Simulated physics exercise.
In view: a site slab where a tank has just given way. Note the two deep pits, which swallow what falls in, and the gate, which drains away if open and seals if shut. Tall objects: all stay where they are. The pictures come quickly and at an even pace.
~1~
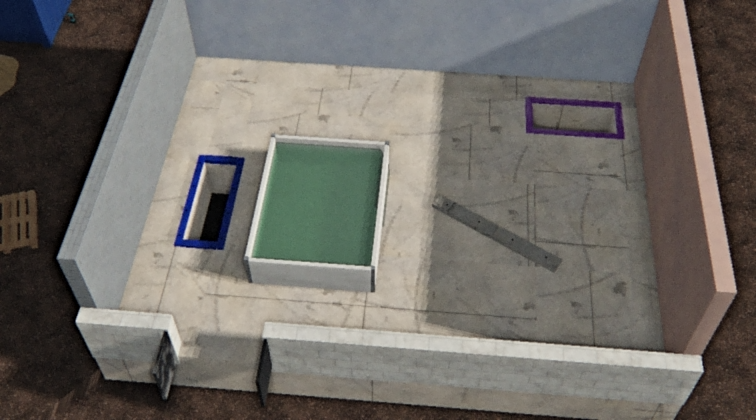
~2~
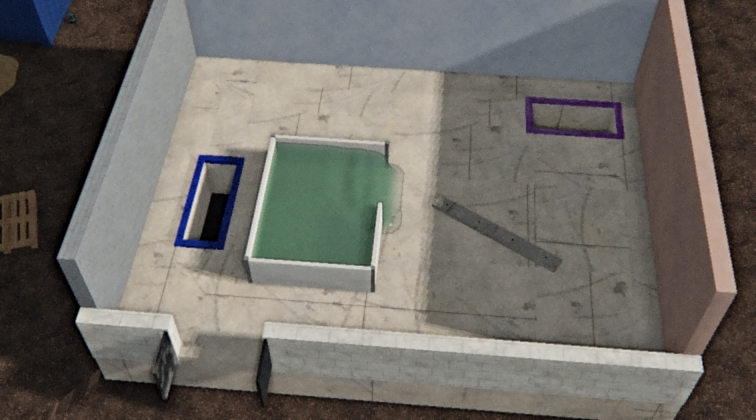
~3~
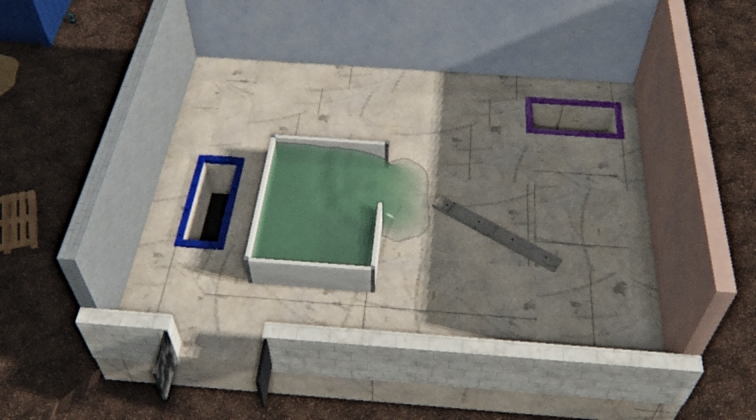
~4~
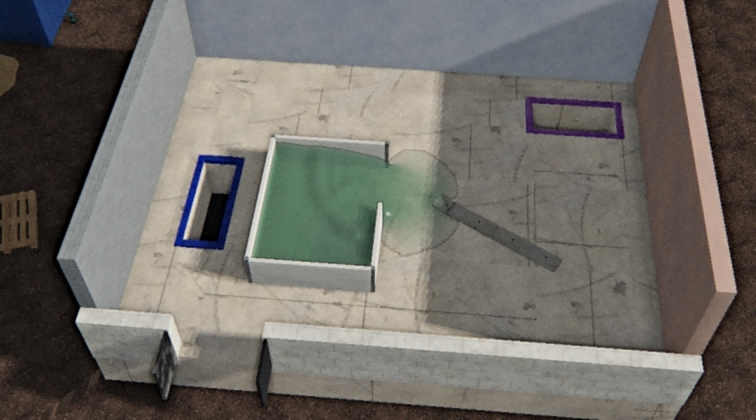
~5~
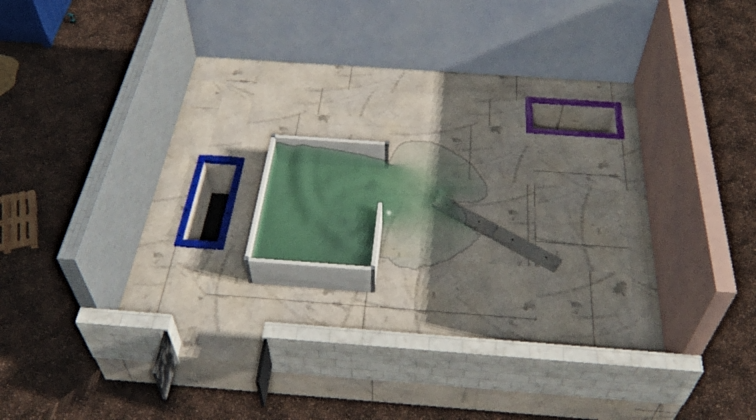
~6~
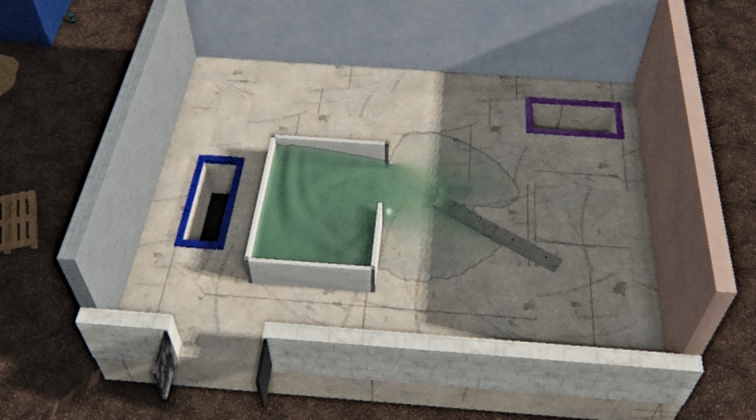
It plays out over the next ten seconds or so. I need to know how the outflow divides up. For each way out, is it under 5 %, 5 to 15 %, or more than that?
Result: The gate carries off next to nothing - beneath five per cent; the blue pit carries off next to nothing - beneath five per cent; the purple pit carries off plenty - exceeding fifteen per cent.
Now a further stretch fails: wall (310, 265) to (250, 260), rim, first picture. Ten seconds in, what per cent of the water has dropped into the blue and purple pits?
For blue it's about 0 per cent, and for purple about 0 per cent.
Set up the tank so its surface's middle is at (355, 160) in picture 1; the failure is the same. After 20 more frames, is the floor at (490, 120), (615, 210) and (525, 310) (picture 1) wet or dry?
Location one: Soaked; location two: Soaked; location three: Bone dry.
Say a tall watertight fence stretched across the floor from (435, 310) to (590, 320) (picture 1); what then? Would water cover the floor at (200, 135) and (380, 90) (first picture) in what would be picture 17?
First spot not reached; second spot not reached.
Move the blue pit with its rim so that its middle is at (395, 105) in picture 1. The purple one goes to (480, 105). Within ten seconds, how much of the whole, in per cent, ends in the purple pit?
Per cent: Purple 20.
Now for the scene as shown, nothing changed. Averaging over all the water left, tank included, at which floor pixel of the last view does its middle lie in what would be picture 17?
Near (398, 213) in the last view.
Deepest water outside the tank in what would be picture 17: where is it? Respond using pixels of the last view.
About (431, 202).
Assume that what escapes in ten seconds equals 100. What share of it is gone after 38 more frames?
Estimate: Some 60 %.
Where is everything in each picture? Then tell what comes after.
In the first picture, still water in the tank at (320, 202).
In the second picture, water pours out at (382, 189) and has run to (388, 229).
In the third picture, the front is at (422, 225), out from the gap at (382, 190).
In the fourth picture, the front is at (453, 222), out from the gap at (382, 191).
In the fifth picture, the front is at (475, 232), out from the gap at (382, 191).
In the sixth picture, the front is at (510, 185), out from the gap at (382, 191).
A moment on, water covers 25 % of the floor; the gate 0 %, the blue pit 0 %, the purple pit 0 %.
Next, water covers 40 % of the floor; the gate 0 %, the blue pit 0 %, the purple pit 3 %.
Then, water covers 45 % of the floor; the gate 0 %, the blue pit 0 %, the purple pit 8 %.
Later, water covers 50 % of the floor; the gate 0 %, the blue pit 0 %, the purple pit 20 %.
In the end, water covers 65 % of the floor; the gate 0 %, the blue pit 0 %, the purple pit 32 %.
